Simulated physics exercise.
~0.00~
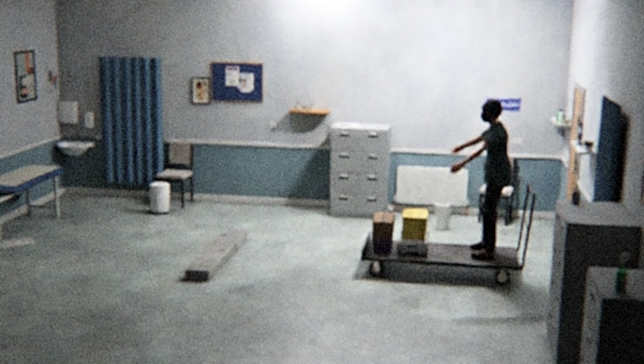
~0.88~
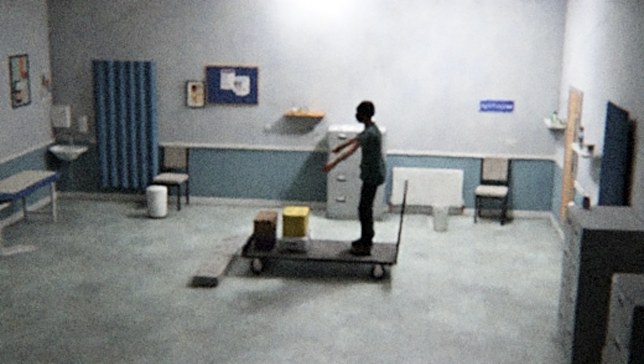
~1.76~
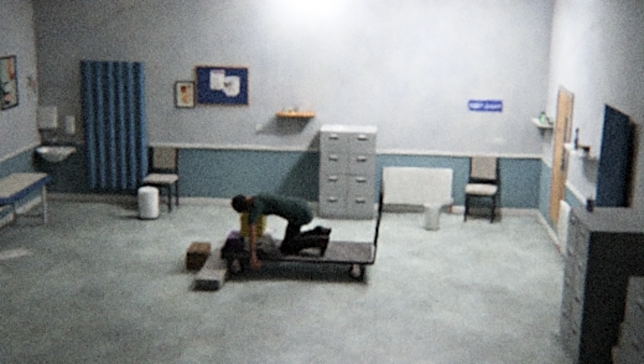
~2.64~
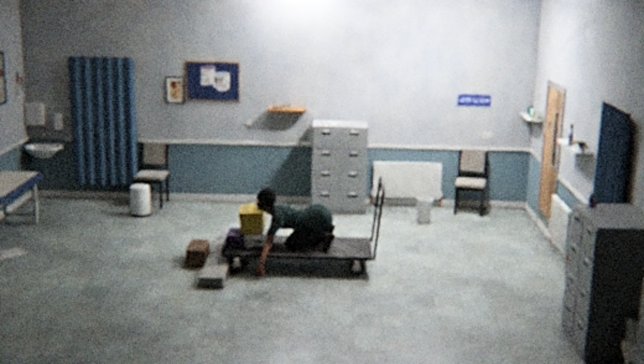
A person in dark clothes stands with arms stretched forward on a flatbed trolley, seen from across a grey clinic-like room with a blue curtain, filing cabinets and chairs. At the deck's left end sit a brown carton and a yellow tote, with pale and dark cases low beside them, and a low kerb lies to the left. The trolley rolls left until it meets the kerb. The person pitches down onto the deck, and the carton goes over the front onto the floor beyond. The person ends crouched low, one arm reaching down, while the yellow tote stays aboard.
